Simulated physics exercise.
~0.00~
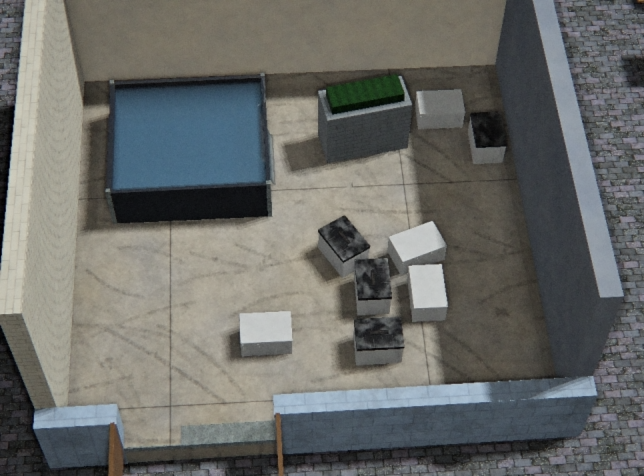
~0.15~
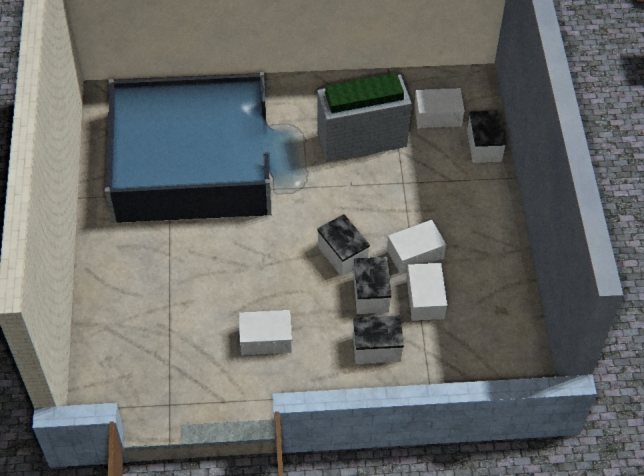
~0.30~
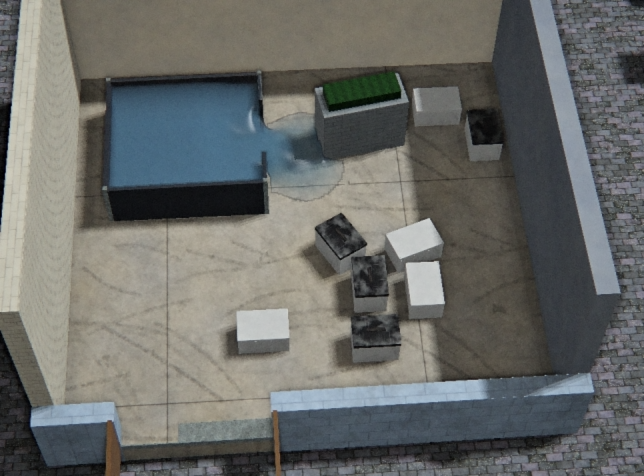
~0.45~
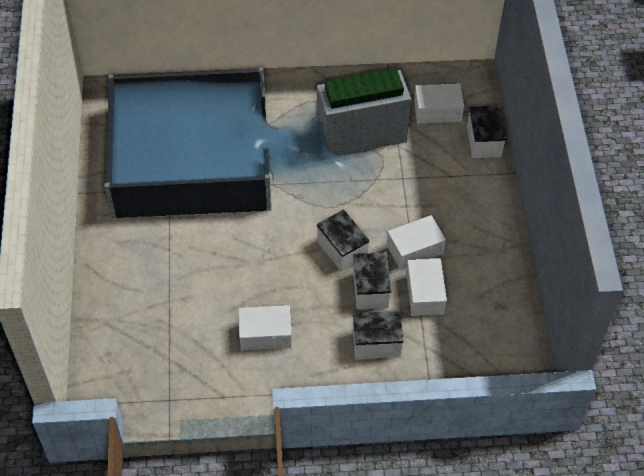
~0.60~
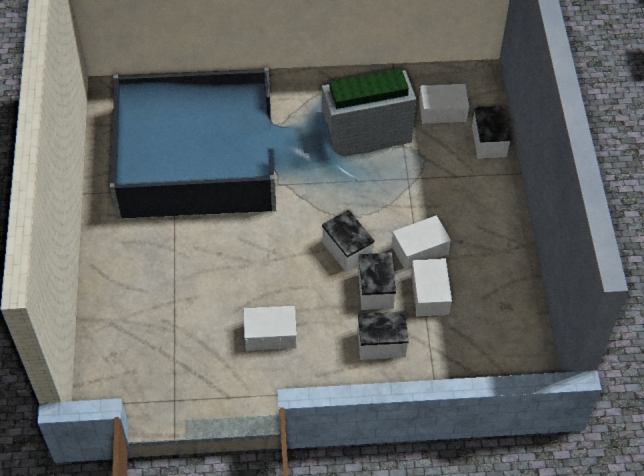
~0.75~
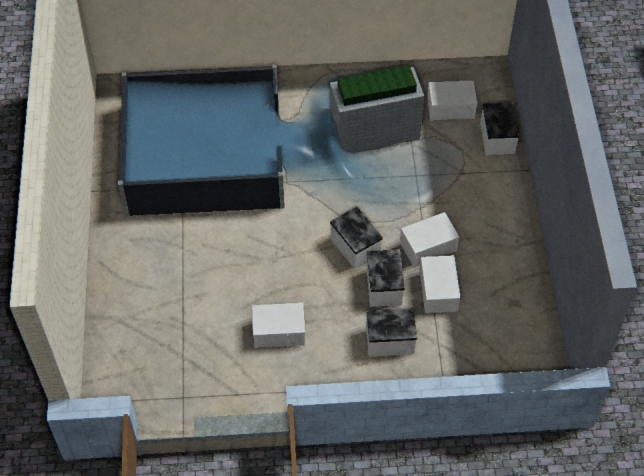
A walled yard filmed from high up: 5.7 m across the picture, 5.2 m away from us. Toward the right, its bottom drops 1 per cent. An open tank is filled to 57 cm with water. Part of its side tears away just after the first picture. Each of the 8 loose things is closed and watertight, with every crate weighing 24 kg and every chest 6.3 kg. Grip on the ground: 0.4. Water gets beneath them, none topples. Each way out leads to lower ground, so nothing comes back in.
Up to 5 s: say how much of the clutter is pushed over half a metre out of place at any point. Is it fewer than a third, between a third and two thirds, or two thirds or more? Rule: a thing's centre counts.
Two thirds or more.
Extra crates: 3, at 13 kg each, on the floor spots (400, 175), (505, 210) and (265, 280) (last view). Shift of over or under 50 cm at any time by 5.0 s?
Answers in order are crosses the line, crosses the line and does not cross.
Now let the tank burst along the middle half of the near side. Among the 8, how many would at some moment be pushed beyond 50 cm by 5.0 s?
Then it comes to 2 of them.
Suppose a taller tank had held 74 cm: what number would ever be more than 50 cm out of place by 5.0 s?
Then it comes to 6.
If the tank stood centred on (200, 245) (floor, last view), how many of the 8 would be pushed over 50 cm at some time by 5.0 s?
Result: 6.
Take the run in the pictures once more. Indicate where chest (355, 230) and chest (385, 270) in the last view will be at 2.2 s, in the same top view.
(333, 274) and (380, 301), roughly.
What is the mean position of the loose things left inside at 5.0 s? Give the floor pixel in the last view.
They average out to somewhere around (384, 292).
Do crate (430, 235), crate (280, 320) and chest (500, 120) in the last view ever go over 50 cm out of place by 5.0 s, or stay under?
One by one: Above the line; below the line; above the line.
After 1.1 s 0 of 8 are over 50 cm from their spots; 0 afloat.
After 2.2 s 2 of 8 are over 50 cm from their spots; 0 afloat.
After 3.5 s 5 of 8 are over 50 cm from their spots; 4 afloat.
After 5.0 s 6 of 8 are over 50 cm from their spots, and 6 have been at some point; 4 afloat.
